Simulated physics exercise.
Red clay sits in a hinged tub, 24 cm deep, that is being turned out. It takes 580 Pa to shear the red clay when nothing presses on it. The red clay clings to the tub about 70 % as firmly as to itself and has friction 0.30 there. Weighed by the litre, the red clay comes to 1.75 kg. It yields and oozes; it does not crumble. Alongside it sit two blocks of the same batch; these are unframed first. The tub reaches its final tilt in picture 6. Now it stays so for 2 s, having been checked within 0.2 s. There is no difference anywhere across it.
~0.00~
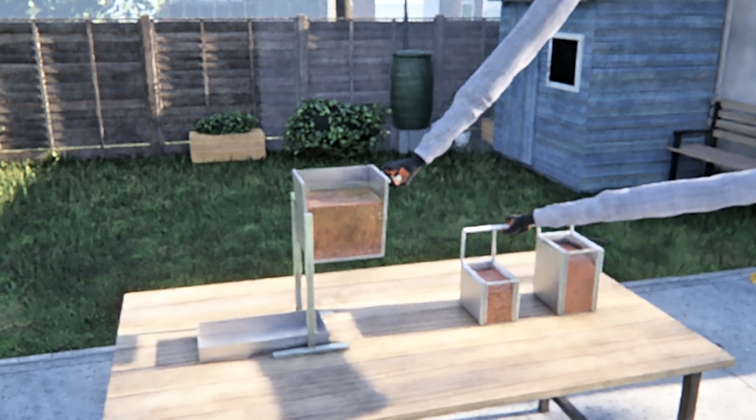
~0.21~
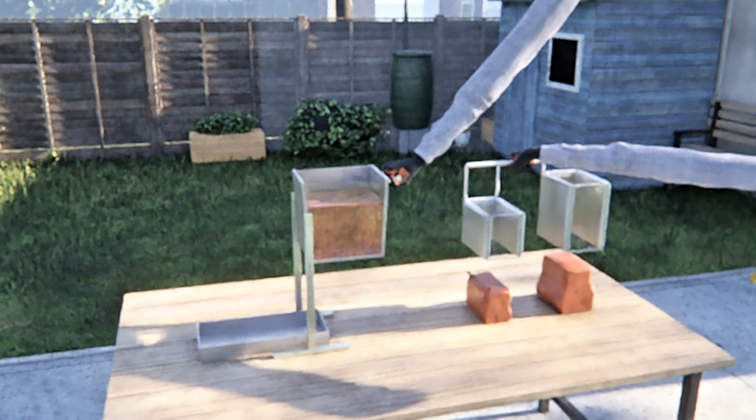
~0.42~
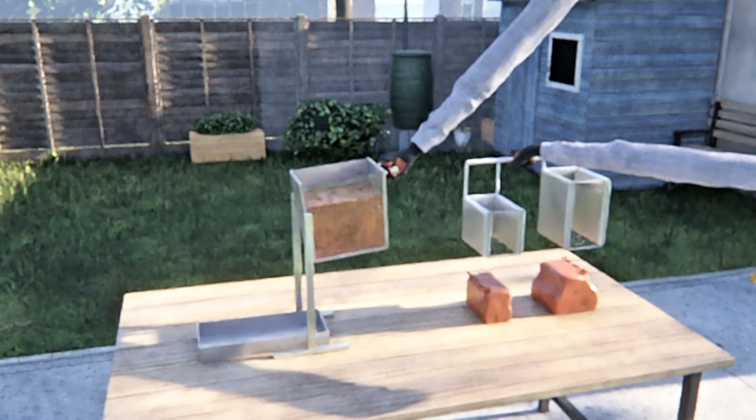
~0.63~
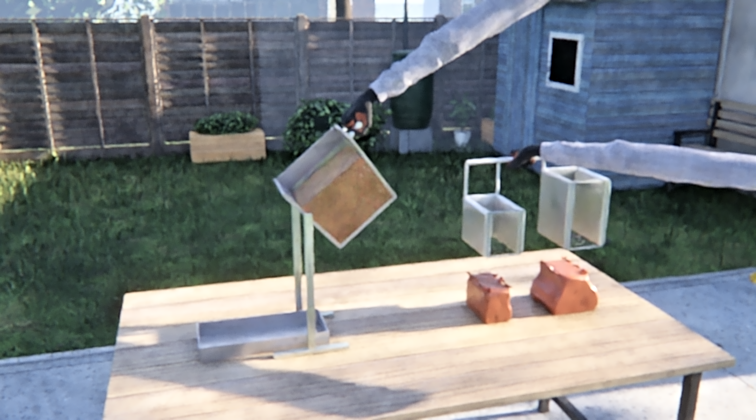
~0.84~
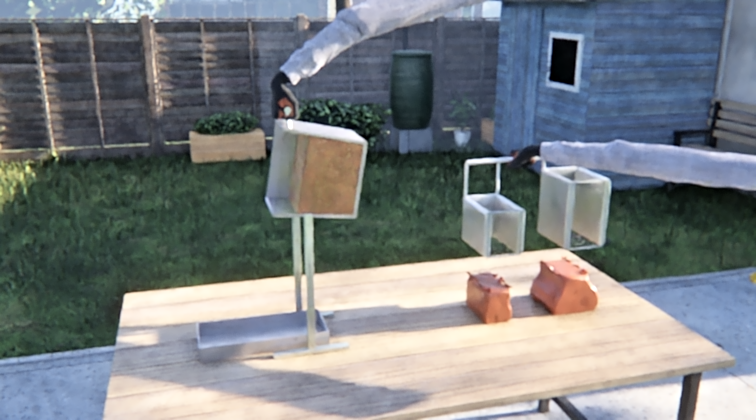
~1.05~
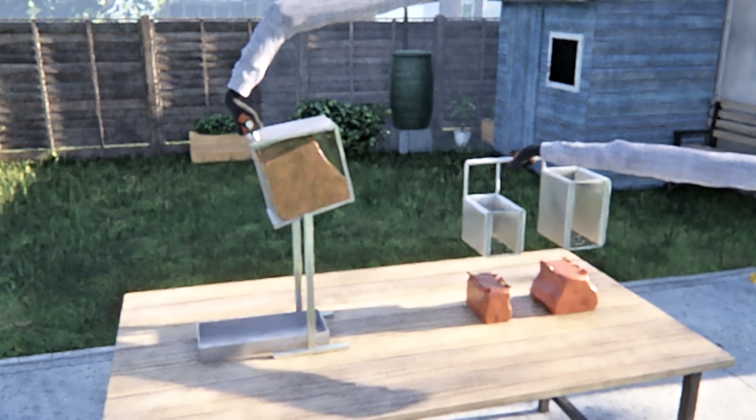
In a fenced garden, a gloved hand lifts two open molds off a pair of reddish clay blocks on a wooden table, and the larger block slumps a little. Another hand then swings a clay-filled tub on a stand leftward until it is past sideways, the clay shifting inside.
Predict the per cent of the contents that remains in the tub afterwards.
Roughly 38 per cent remains.
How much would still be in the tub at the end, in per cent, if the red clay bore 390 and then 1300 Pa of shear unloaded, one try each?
First 35 %, second 45 %.
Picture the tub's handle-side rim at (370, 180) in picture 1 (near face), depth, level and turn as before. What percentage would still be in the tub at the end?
45 %, roughly.
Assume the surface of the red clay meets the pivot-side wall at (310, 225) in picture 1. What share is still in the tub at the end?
About 50 %.
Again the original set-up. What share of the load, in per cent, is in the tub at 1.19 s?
70 %, roughly.
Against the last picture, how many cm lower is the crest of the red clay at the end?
About 12 cm.
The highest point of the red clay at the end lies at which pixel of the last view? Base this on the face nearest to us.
Roughly at pixel (343, 180).
After 1.19 s, the tub is at 103 degrees and holds 71 %.
After 1.36 s, the tub is at 103 degrees and holds 42 %.
After 1.53 s, the tub is at 103 degrees and holds 38 %.
After 1.70 s, the tub is at 103 degrees and holds 38 %.
After 3.05 s, at the end, the tub is at 103 degrees and holds 38 %.
